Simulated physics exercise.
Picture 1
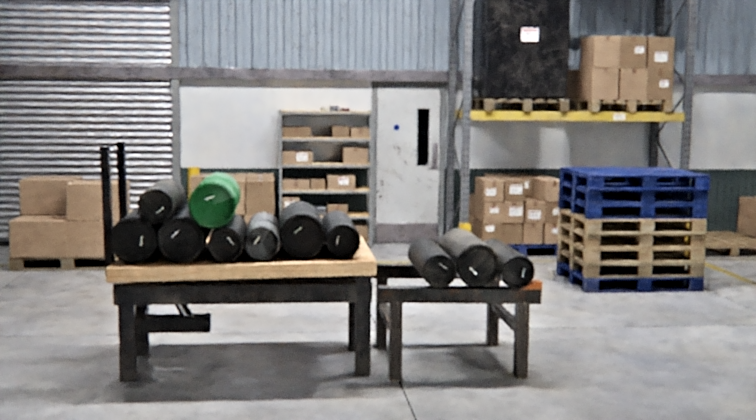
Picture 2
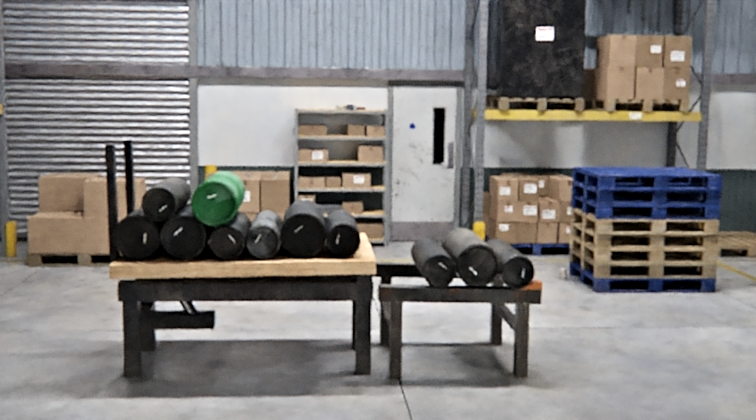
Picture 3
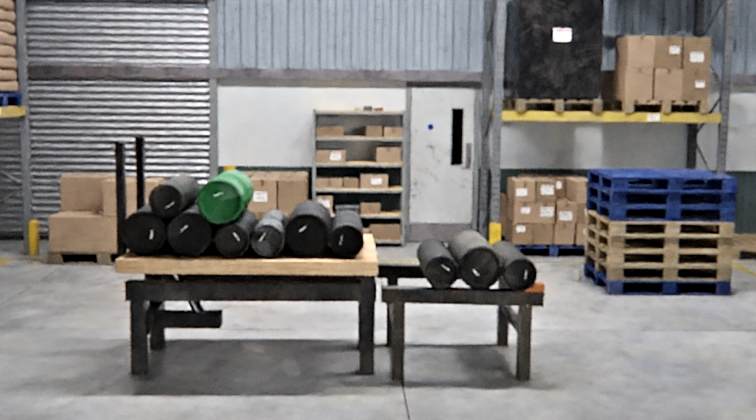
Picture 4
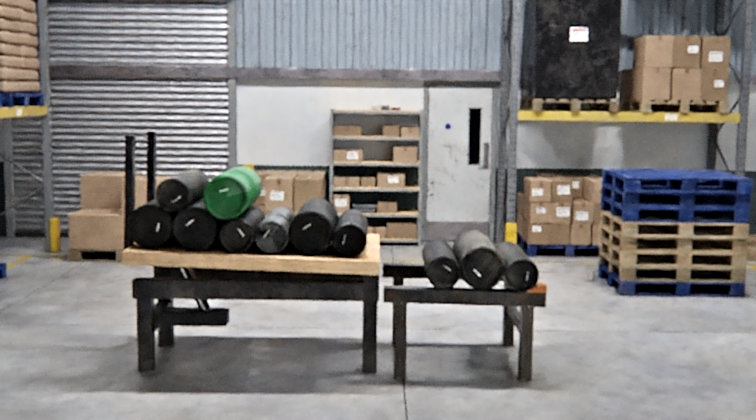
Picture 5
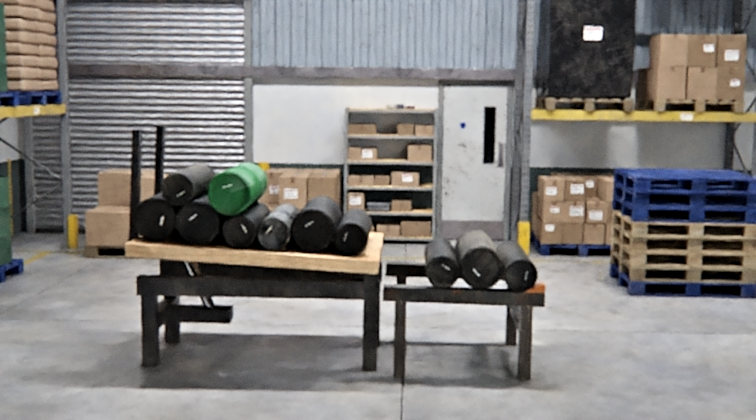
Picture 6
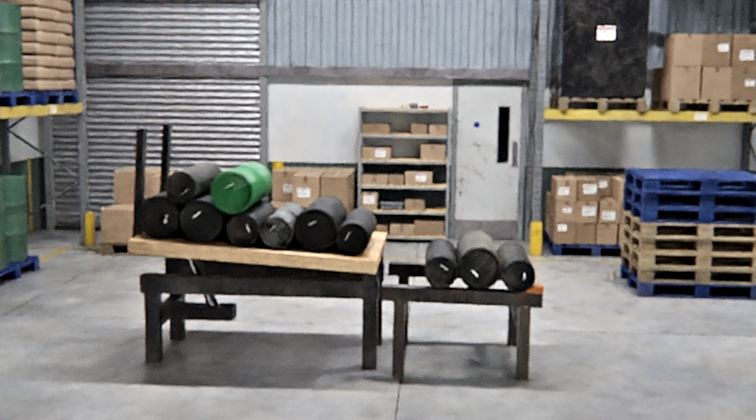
Wooden deck stacked with black cylinders and one green tilting slightly down toward a lower rack of cylinders in a warehouse.
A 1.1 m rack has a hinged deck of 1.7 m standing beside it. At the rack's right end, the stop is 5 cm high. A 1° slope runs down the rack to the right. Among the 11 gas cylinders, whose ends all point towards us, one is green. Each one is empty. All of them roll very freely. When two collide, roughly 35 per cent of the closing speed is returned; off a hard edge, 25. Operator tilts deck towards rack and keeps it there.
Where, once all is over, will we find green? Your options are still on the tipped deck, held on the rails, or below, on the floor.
At the end it is still on the tipped deck.
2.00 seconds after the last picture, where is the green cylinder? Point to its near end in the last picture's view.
(268, 227), roughly.
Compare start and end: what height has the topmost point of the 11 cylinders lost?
Some 10 centimetres.
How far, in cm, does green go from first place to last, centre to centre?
Green ends up 70 from where it began.
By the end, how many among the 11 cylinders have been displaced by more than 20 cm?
The count is 8.
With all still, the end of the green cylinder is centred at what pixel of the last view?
I'd say somewhere close to (316, 231).
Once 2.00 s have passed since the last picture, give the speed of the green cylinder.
Its speed is roughly 0.1 m/s.
Then, 2.0 s after the last picture, green is on the deck, 75 cm from the hinge, rolling right; 0 of 11 over the stop.
At rest (4.7 s after the last picture), green is on the deck, 45 cm from the hinge; 0 of 11 over the stop.
